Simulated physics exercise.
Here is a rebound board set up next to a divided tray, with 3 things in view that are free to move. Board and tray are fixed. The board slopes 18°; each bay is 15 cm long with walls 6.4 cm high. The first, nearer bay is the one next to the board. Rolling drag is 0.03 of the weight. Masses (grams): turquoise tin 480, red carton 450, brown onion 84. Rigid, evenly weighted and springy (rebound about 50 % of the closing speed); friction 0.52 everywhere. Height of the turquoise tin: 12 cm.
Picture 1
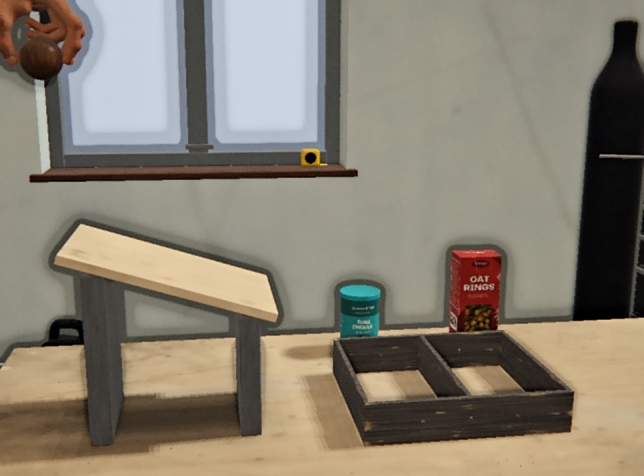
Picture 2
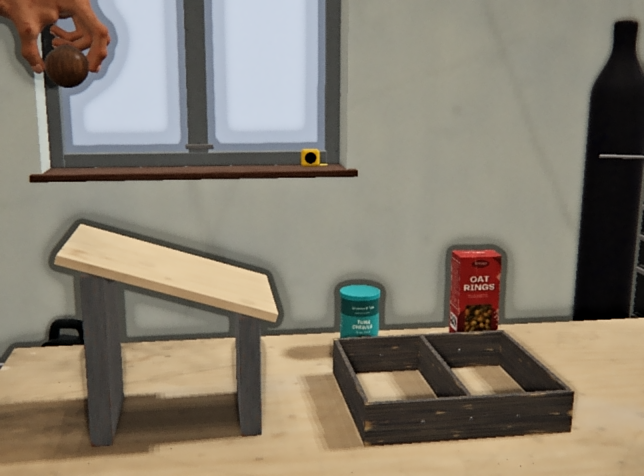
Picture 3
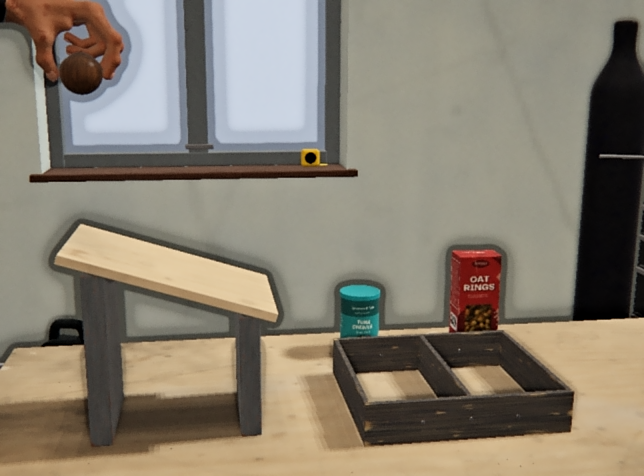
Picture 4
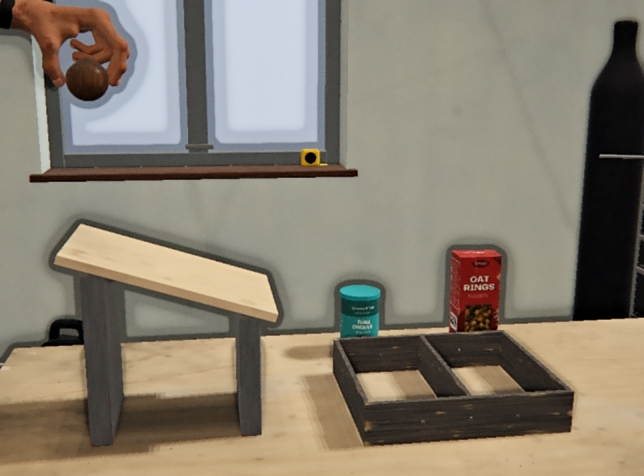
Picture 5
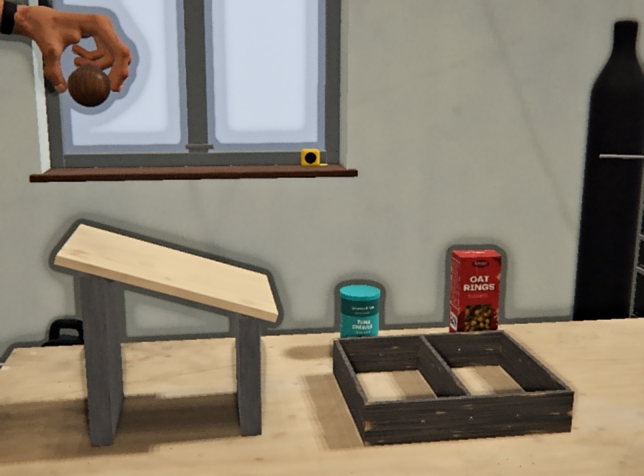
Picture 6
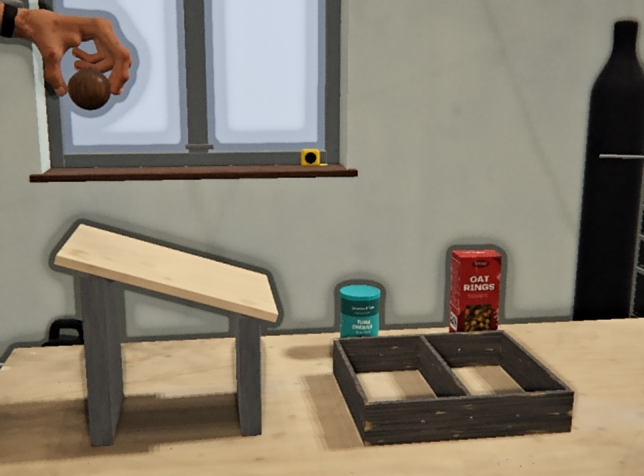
In this clip, a hand holding a round brown object moves right and slightly down, then stays nearly still above a sloping board, while a turquoise tin, a red carton and a dark divided tray remain motionless on the workbench.
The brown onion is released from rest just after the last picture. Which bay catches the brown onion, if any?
Resting place: First bay.
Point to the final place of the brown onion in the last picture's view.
At about (373, 388).
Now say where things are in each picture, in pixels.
In the first picture, 7 cm still to go; brown onion (42, 58); turquoise tin (359, 320).
In the second picture, 4 cm still to go; brown onion (67, 66); turquoise tin (359, 320).
In the third picture, 2 cm still to go; brown onion (81, 74); turquoise tin (359, 320).
In the fourth picture, 1 cm still to go; brown onion (87, 81); turquoise tin (359, 320).
Held still over the board; brown onion (90, 86); turquoise tin (359, 320), in the fifth picture.
Held still over the board; brown onion (90, 89); turquoise tin (359, 320), in the sixth picture.
Then, 0.40 s on from there, brown onion near (145, 212).
Then, 0.60 s on from there, brown onion near (258, 269).
Then, 0.90 s on from there, brown onion near (415, 358).
In the end, it is in the nearer bay; the bystanders under 4 cm from the start. At the end, from the last picture's camera, brown onion near (372, 388).
